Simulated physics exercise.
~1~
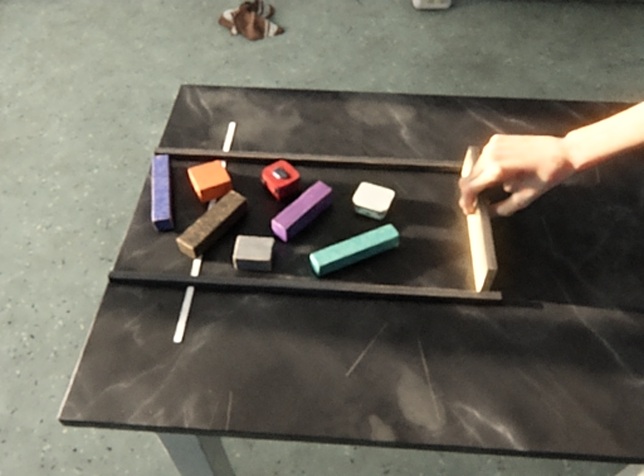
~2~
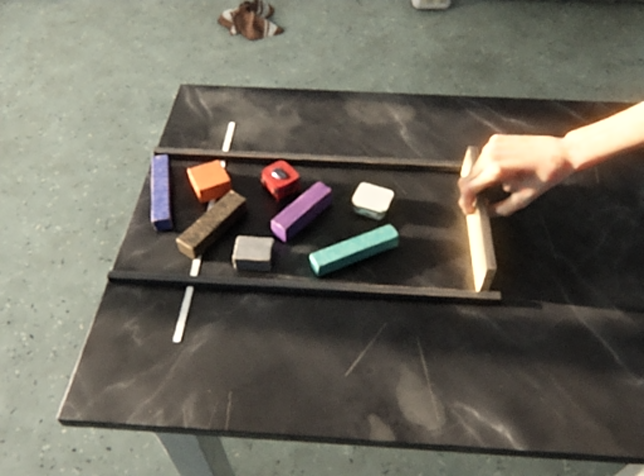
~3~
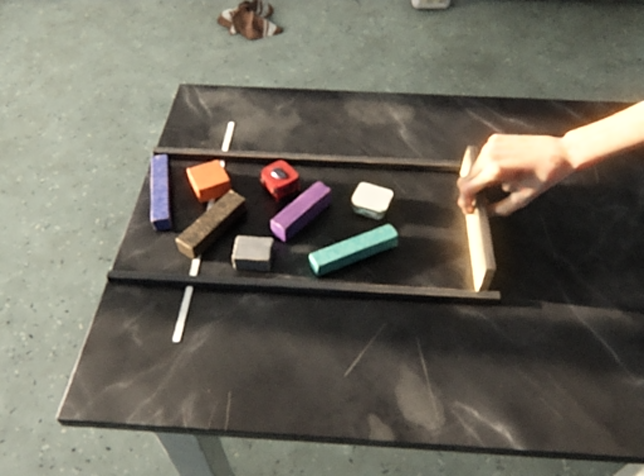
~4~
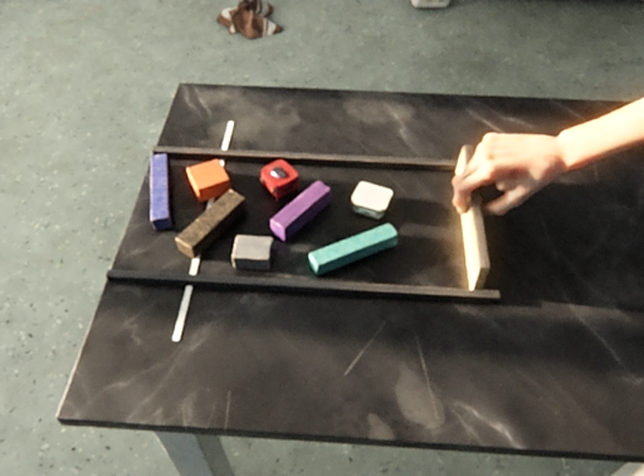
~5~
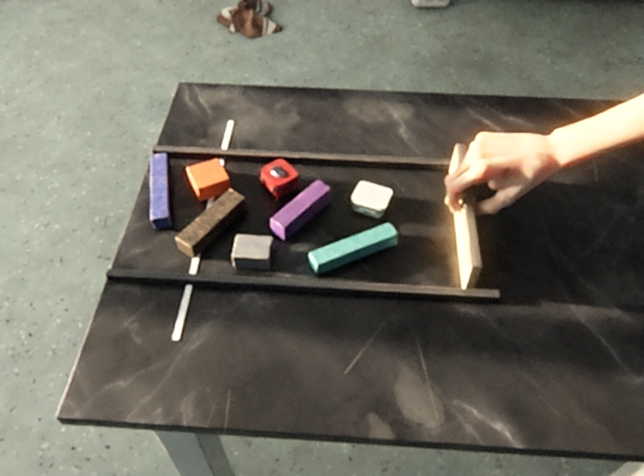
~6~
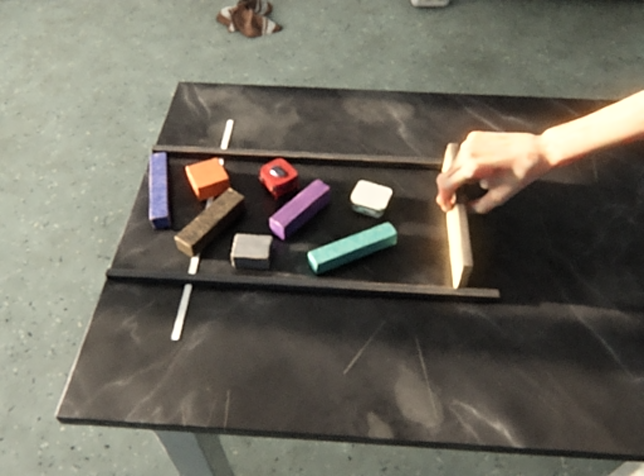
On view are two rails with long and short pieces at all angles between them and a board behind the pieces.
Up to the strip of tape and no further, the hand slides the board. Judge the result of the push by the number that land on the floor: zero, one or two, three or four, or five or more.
The push is going to knock off a lone one or a pair.
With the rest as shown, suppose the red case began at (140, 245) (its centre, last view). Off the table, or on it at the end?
Placed there, it goes off the edge.
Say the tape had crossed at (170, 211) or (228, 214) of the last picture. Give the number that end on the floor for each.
The first try gives 3, the second gives 0.
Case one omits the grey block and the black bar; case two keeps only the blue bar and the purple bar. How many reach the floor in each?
Result: 1 in the first case, with 0 in the second.
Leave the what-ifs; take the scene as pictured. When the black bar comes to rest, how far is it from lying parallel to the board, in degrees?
The angle is about 0 degrees.
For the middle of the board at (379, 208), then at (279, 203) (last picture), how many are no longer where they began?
Up to then 2, and up to the other point 6.
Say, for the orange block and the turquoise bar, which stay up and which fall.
Orange block: Still on top; turquoise bar: Still on top.
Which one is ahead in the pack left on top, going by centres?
Foremost: The black bar.
Early on, none off yet; blue bar at rest near (160, 189); orange block at rest near (209, 179); black bar at rest near (212, 222).
A while later, none off yet; blue bar at rest near (160, 189); orange block at rest near (209, 179); black bar travelled a little near (197, 227).
Finally, the number that fall off is one or two; lost, blue bar.
